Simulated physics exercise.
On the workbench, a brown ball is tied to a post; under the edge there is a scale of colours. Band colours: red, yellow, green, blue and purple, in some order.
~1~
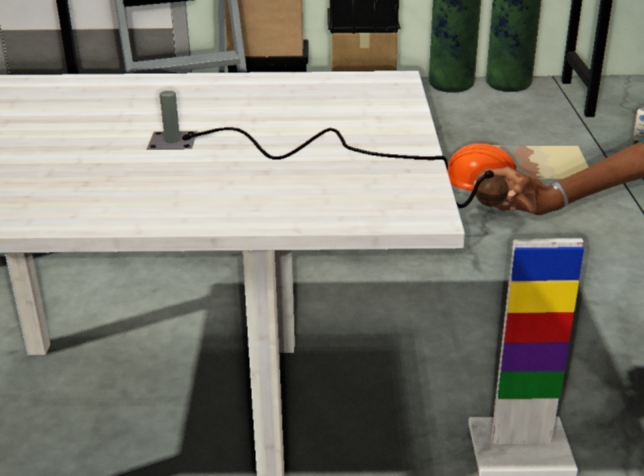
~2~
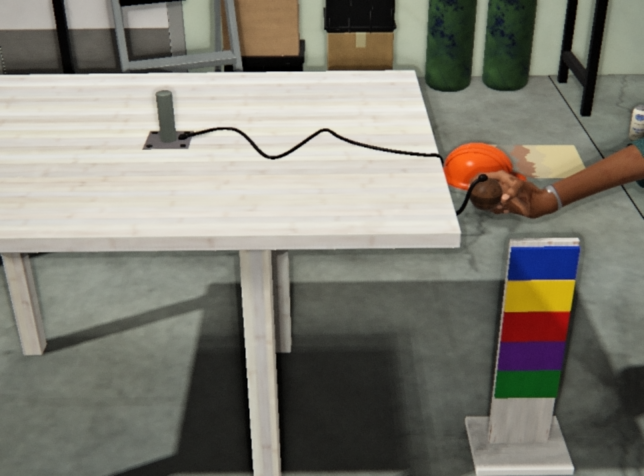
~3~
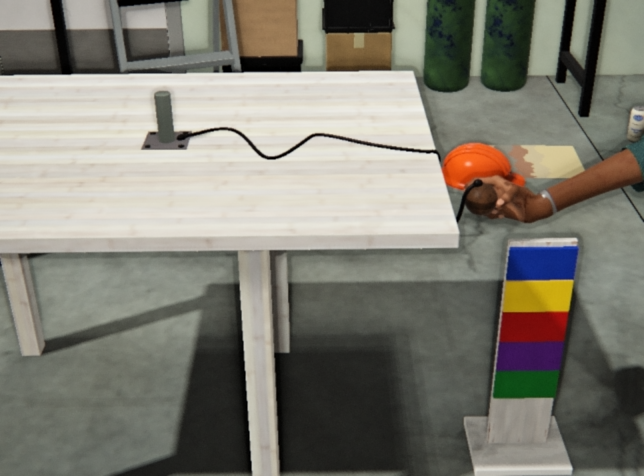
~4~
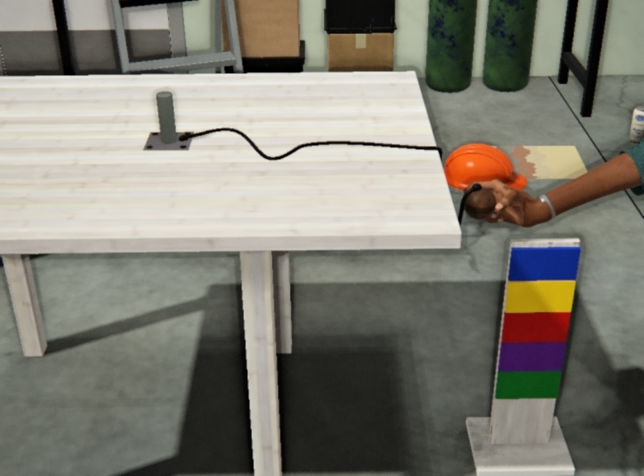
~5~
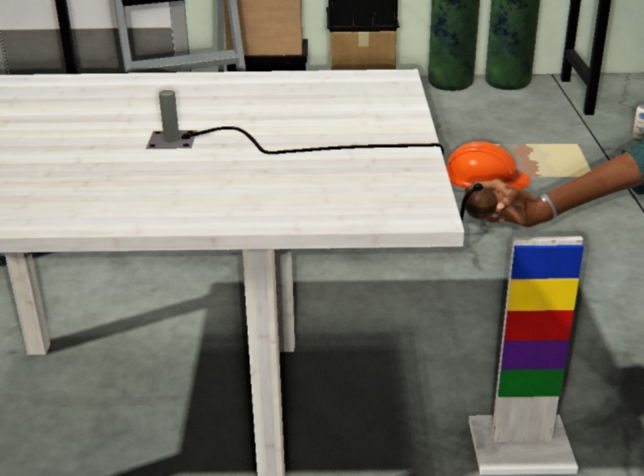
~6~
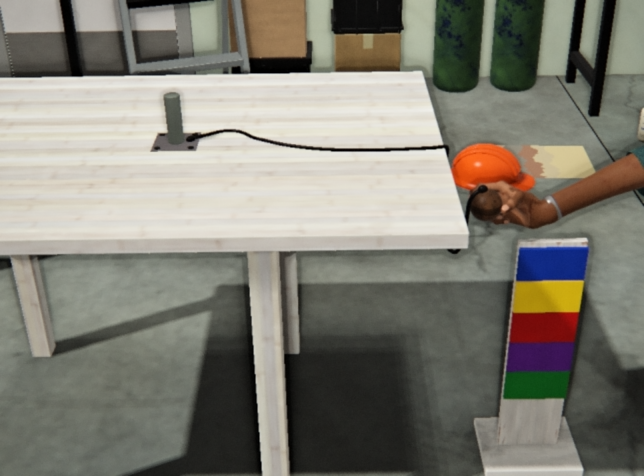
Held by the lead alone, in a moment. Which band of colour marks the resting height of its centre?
The purple band marks it.
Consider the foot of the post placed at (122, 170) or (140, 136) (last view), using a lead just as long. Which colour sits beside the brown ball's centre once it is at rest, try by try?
First try: Red; second try: Red.
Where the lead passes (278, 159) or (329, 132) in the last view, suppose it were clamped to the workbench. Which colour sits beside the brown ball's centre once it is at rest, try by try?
Note: Try 1 red; try 2 yellow.
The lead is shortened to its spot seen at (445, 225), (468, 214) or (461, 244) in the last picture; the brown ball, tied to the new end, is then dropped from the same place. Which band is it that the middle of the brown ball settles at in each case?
Result per try - blue; red; yellow.
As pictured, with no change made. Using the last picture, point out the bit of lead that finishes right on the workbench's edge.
Roughly (424, 149).
Soon after, ball near (447, 317); level with red.
Then, ball near (415, 343); level with purple.
Further on, ball near (439, 350); level with purple.
At rest, ball near (434, 351); level with purple. Its centre hangs level with the purple band.
